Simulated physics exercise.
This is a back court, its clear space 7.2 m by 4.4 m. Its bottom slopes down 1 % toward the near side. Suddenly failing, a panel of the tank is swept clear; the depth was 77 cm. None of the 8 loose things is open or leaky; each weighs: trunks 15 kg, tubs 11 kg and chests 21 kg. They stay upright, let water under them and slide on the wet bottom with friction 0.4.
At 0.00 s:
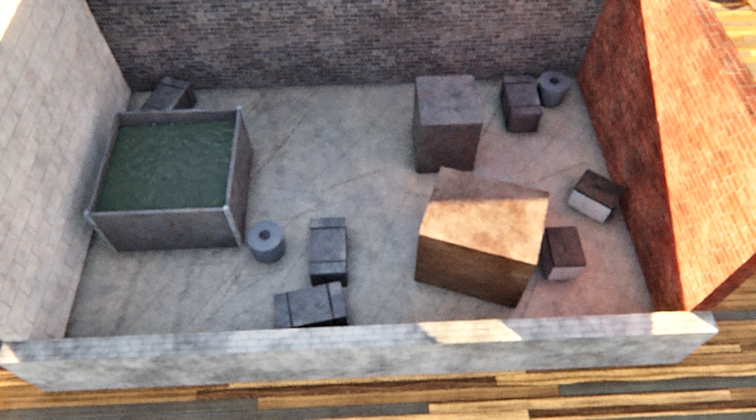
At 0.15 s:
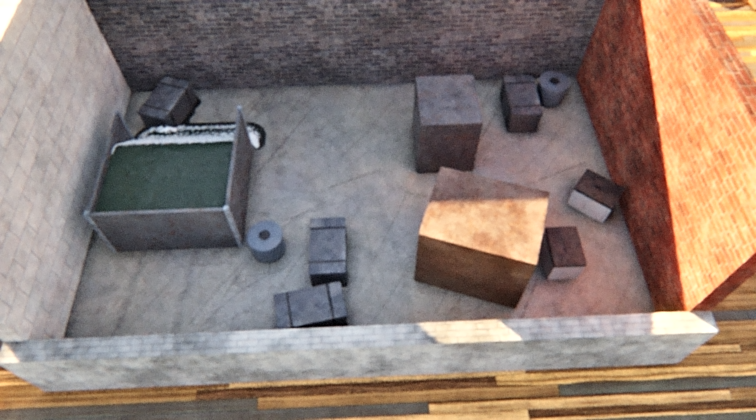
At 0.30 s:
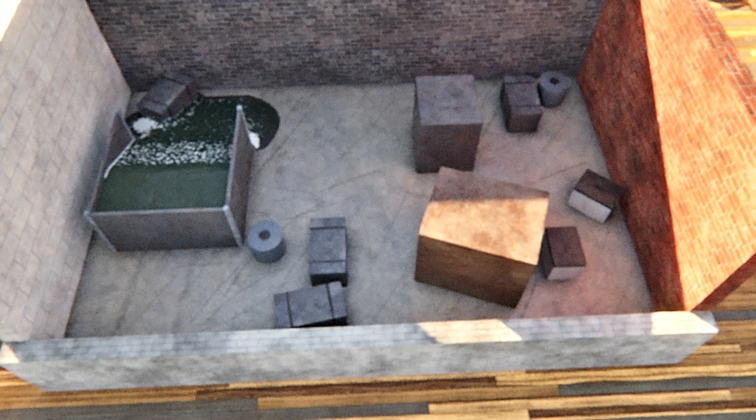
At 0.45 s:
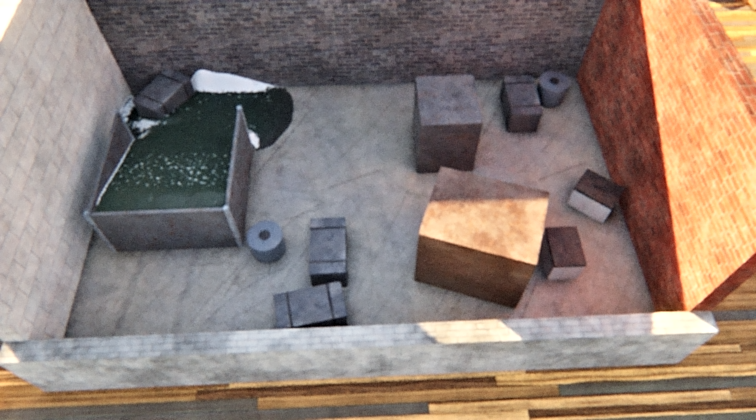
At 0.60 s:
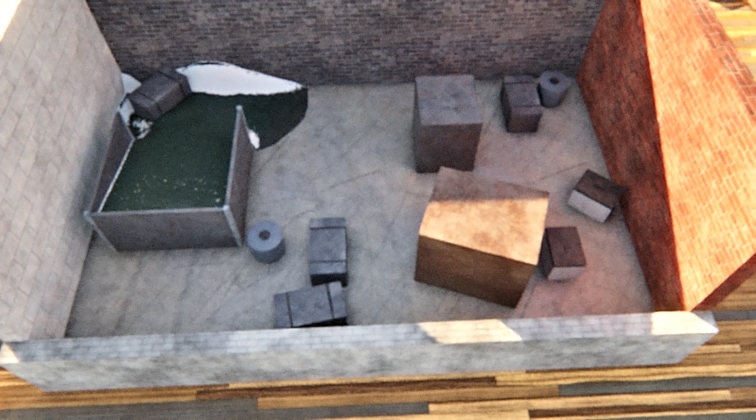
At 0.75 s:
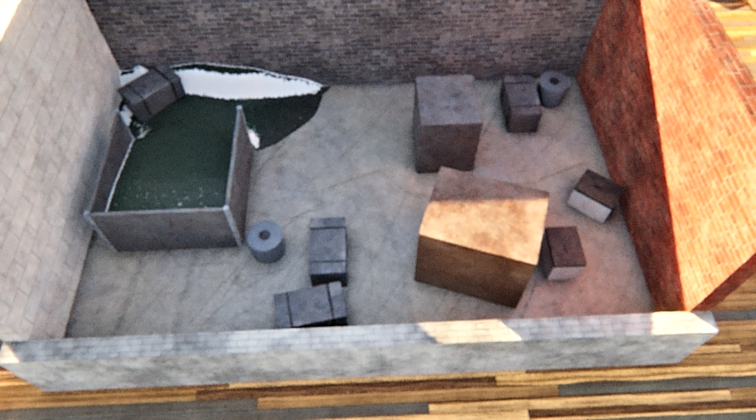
Brick-walled court with a tank of dark green water spilling from its far side, spreading along the back wall and nudging a trunk.
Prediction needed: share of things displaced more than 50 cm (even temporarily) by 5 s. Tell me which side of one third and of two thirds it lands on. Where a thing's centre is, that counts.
It is a third up to two thirds.
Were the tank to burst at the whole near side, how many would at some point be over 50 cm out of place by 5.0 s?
That gives 5 of them.
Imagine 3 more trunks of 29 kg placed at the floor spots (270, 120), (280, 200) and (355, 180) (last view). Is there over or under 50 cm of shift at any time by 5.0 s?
Outcome: Breaks the threshold first, stays within next, breaks the threshold last.
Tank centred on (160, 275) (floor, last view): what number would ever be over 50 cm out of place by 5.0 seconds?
Result: 4 of them.
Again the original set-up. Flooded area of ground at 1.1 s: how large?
Wet: Near 6.5 m2.
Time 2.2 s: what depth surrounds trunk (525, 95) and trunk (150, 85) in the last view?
Depth approx. 6 cm / 31 cm.
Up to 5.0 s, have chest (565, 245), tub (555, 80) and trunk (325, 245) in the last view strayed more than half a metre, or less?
One by one: Below the line; above the line; below the line.
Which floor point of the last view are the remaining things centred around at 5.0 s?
The centre sits near (411, 224).
After 1.1 s 0 of 8 are over 50 cm from their spots; 1 afloat.
After 2.2 s 1 of 8 are over 50 cm from their spots; 1 afloat.
After 3.5 s 2 of 8 are over 50 cm from their spots; 2 afloat.
After 5.0 s 4 of 8 are over 50 cm from their spots, and 5 have been at some point; 4 afloat.
